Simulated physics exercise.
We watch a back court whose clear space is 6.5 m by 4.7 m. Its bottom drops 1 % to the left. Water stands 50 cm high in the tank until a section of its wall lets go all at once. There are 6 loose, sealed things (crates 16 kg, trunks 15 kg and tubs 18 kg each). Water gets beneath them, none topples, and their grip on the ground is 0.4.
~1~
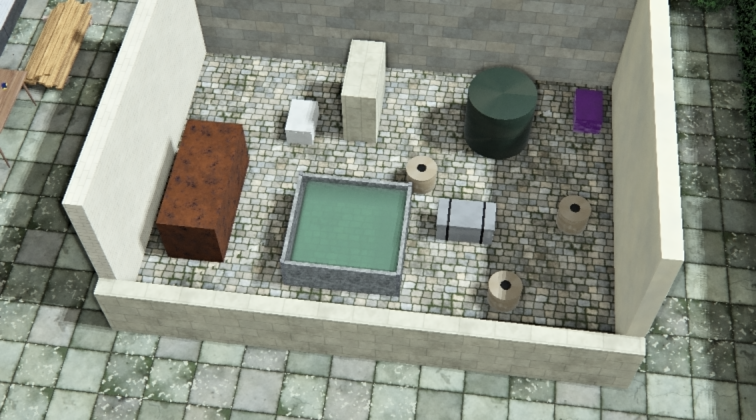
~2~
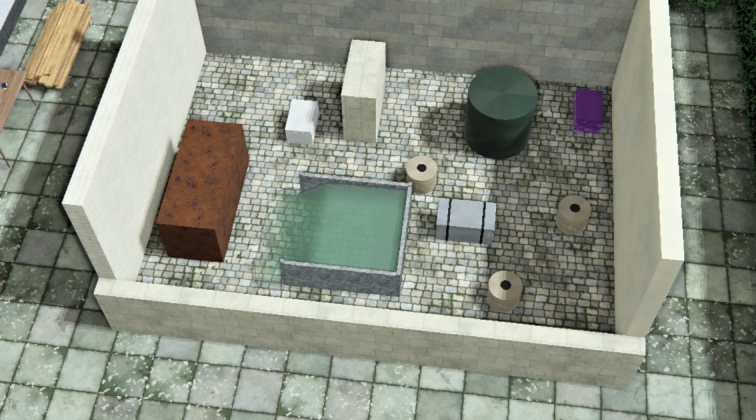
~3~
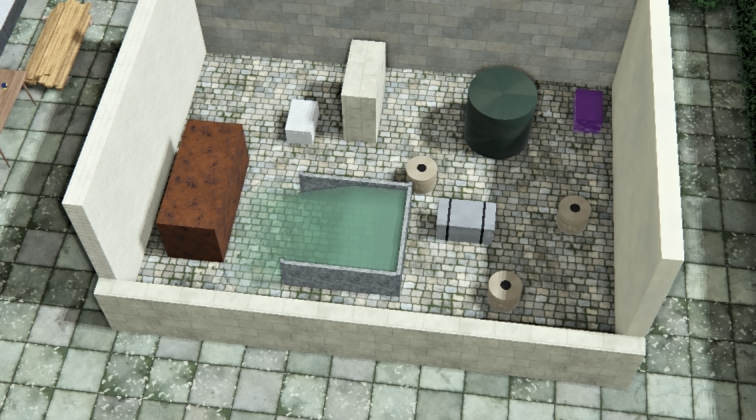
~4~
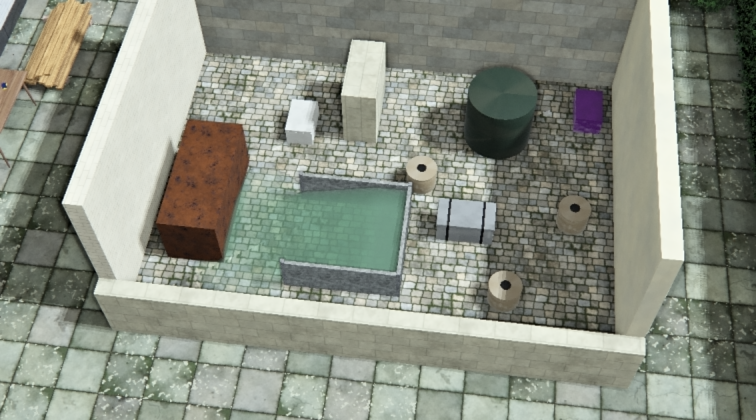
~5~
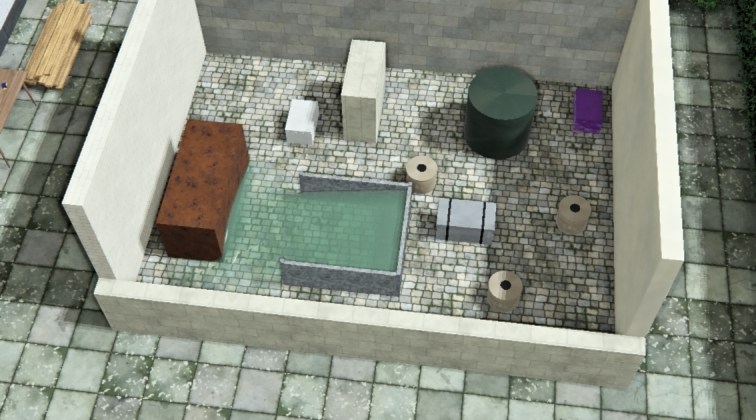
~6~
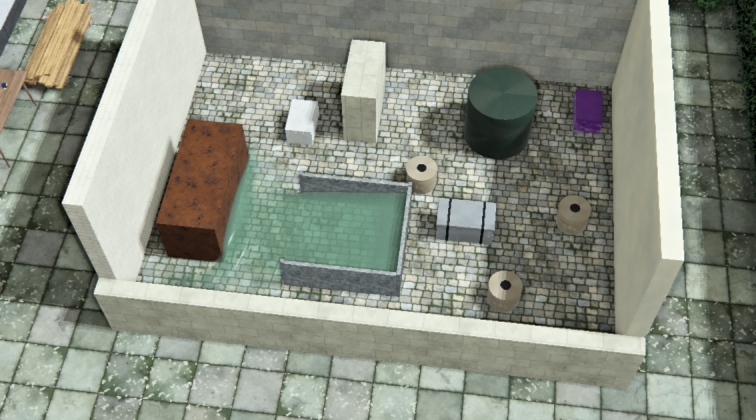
At the start, green water fills a square grey-walled basin in a paved, walled court, among a rusty brown block, a dark green tub and other objects. Then the basin's left side is open, and water spreads left across the paving to the brown block, while the objects stay put.
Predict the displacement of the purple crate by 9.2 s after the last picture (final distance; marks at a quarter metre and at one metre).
The purple crate stays put.
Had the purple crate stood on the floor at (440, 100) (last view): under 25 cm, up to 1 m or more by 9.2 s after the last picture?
It holds its place.
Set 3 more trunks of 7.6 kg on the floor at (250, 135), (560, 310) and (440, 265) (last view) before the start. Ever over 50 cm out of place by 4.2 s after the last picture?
In turn: More, under, less.
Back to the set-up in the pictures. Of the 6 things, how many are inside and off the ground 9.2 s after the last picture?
At that moment 0.
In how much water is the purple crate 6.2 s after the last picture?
About 2 cm.
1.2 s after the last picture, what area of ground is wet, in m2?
Some 10.5 m2.
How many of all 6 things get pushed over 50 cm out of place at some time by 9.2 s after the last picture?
I count 1.
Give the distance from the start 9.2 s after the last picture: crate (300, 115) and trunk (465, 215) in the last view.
In turn: 120 cm, 0 cm.
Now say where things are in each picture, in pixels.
The purple crate at (590, 105) rests on the ground; 2.1 m2 under water; 0 of 6 have shifted, in the first picture.
The purple crate at (590, 105) rests on the ground; 2.9 m2 under water; 0 of 6 have shifted, in the second picture.
The purple crate at (590, 105) rests on the ground; water covers 3.7 m2; 0 of 6 have shifted, in the third picture.
The purple crate at (590, 105) rests on the ground; 4.3 m2 under water; 0 of 6 have shifted, in the fourth picture.
The purple crate at (590, 105) rests on the ground; water covers 4.8 m2; 0 of 6 have shifted, in the fifth picture.
The purple crate at (590, 105), on the bottom; 5.2 m2 under water; 0 of 6 have shifted, in the sixth picture.
Then, 1.2 s after the last picture the purple crate is near (590, 105), 0.0 m from its start, aground; 0 afloat.
Then, 3.8 s after the last picture the purple crate is near (590, 105), 0.0 m from its start, aground; 0 afloat.
Then, 6.2 s after the last picture the purple crate is near (590, 105), 0.0 m from its start, aground; 0 afloat.
Then, 9.2 s after the last picture the purple crate is near (590, 105), 0.0 m from its start, aground; 0 afloat.
